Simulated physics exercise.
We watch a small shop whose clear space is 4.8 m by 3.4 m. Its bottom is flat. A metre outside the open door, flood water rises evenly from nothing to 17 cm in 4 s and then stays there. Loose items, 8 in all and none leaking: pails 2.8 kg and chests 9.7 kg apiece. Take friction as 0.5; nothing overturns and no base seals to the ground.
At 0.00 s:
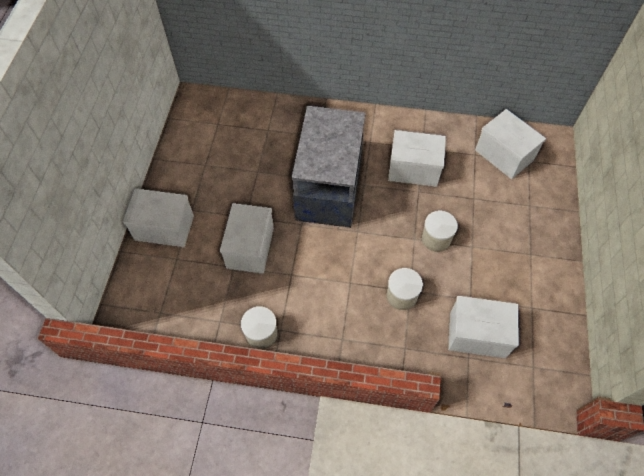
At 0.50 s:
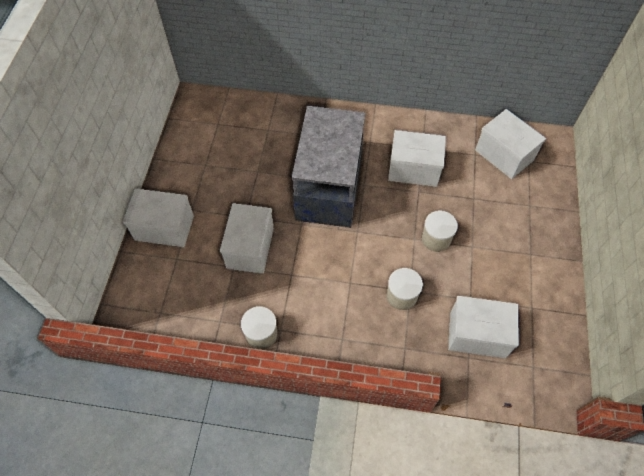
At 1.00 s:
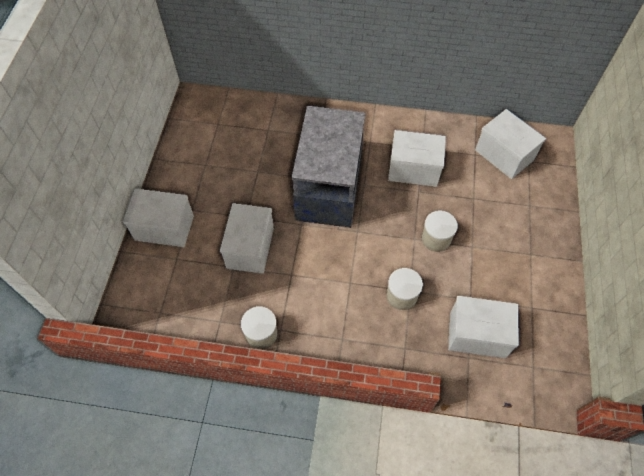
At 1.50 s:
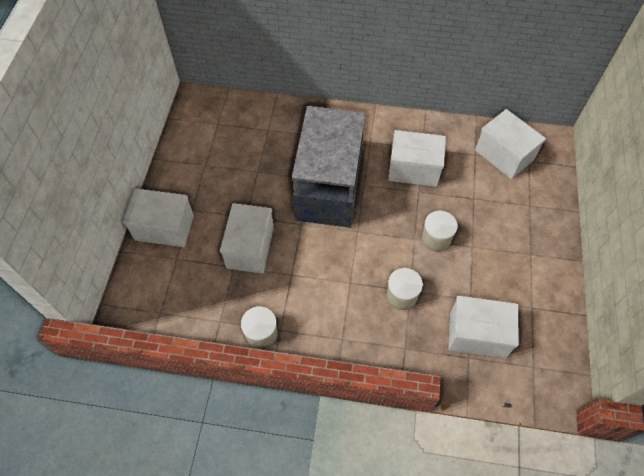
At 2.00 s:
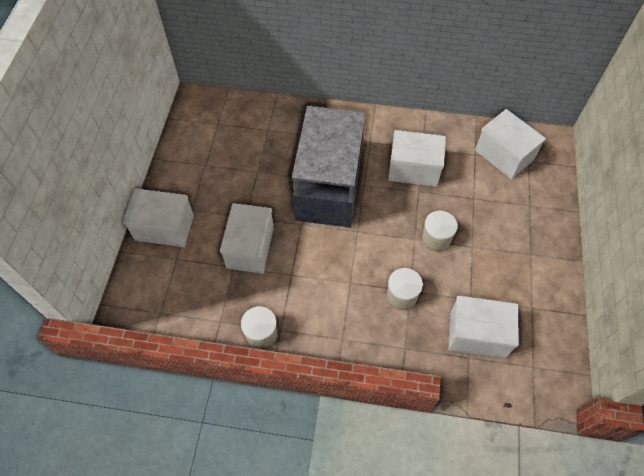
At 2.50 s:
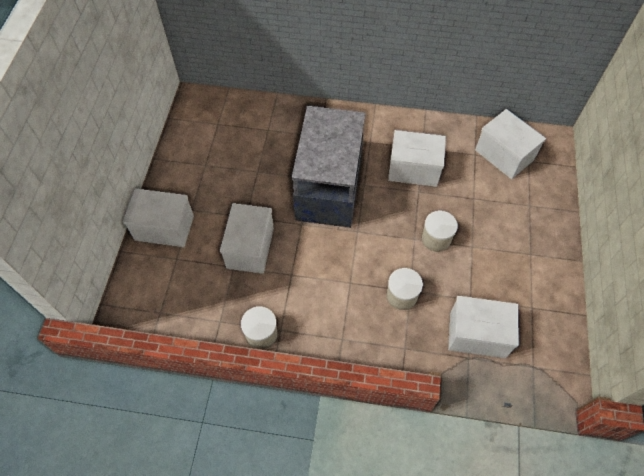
A dark blue-grey block stands toward the back of a brown-tiled, roofless room with pale side walls and a grey brick back wall, seen from high above the low red brick front. Around it sit five pale or grey boxes and three short whitish cylinders. The camera and objects stay still while the paving outside turns from mauve-grey to blue-green, and a thin sheet of water creeps through the gap at lower right.
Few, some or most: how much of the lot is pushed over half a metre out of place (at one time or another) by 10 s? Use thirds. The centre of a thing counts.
Share: Between one and two thirds.
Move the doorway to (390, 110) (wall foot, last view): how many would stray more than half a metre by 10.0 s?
Then 4.
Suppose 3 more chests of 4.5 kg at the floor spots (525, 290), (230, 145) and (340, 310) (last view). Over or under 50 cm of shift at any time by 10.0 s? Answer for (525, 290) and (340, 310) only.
In that order: Over, short of it.
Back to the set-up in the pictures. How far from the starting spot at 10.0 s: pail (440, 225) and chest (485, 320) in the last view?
In that order: 80 cm, 200 cm.
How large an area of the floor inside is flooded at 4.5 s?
Roughly 4.0 m2.
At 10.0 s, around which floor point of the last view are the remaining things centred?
At about (288, 217).
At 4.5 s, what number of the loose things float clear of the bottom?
0 of them.
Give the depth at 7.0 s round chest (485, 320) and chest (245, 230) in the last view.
Roughly 6 and 1 cm.
After 3.5 s 0 of 8 are over 50 cm from their spots; 0 afloat.
After 4.5 s 1 of 8 are over 50 cm from their spots; 0 afloat.
After 7.0 s 4 of 8 are over 50 cm from their spots; 4 afloat.
After 10.0 s 5 of 8 are over 50 cm from their spots, and 5 have been at some point; 4 afloat.
